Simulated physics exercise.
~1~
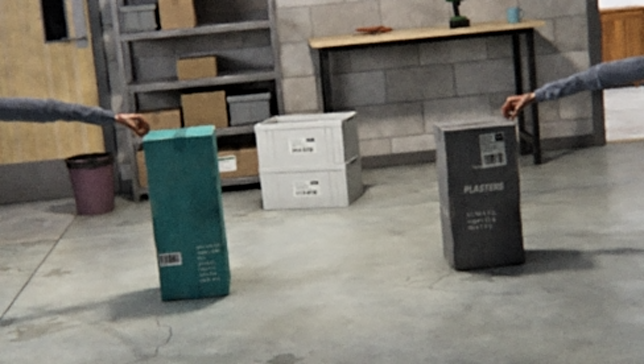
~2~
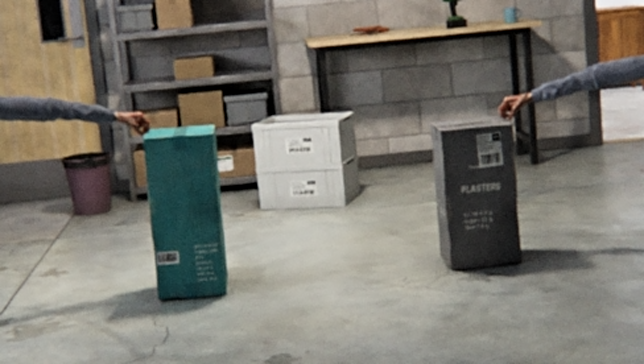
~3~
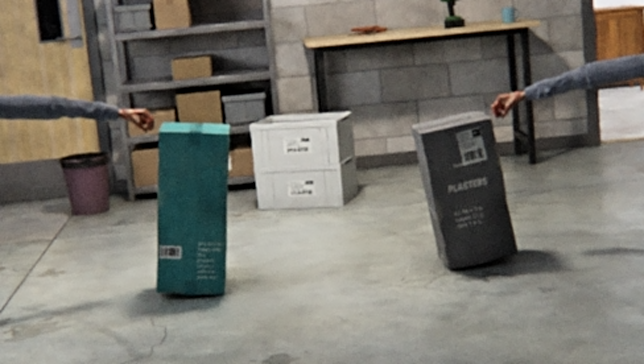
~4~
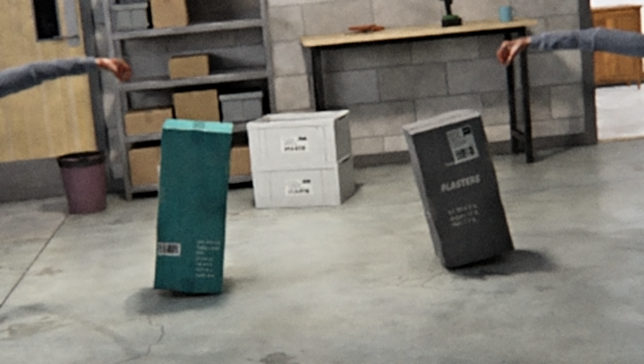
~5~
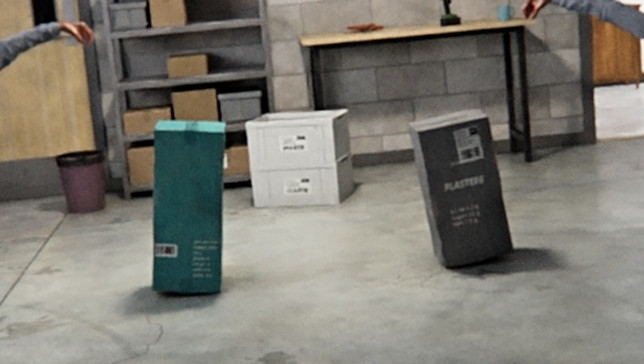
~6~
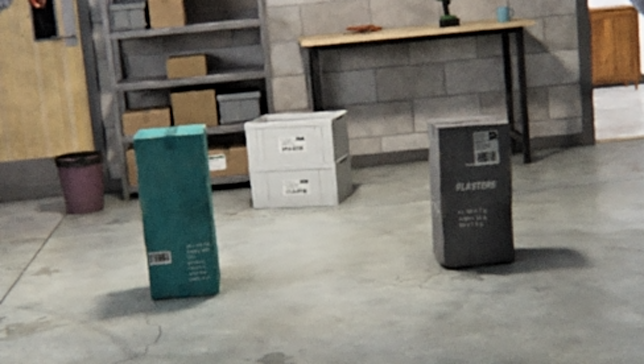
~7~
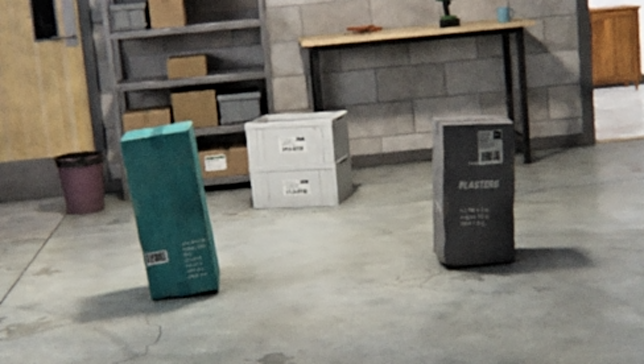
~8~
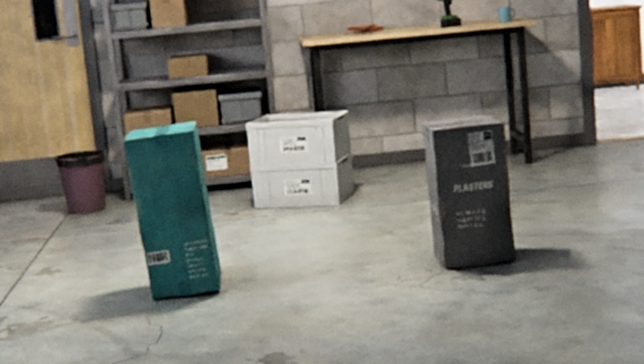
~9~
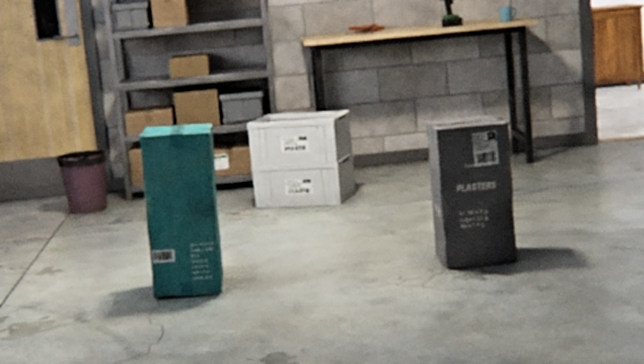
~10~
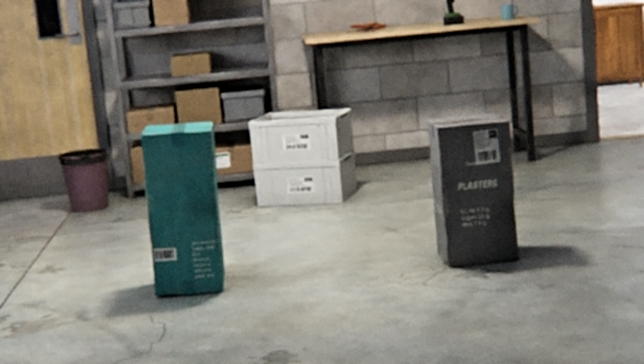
In a concrete-floored storeroom with shelves and a workbench, two hands tip a tall turquoise box to the right and a tall grey parcel to the left, then let go and withdraw. Both rock slightly back and forth before standing upright again.
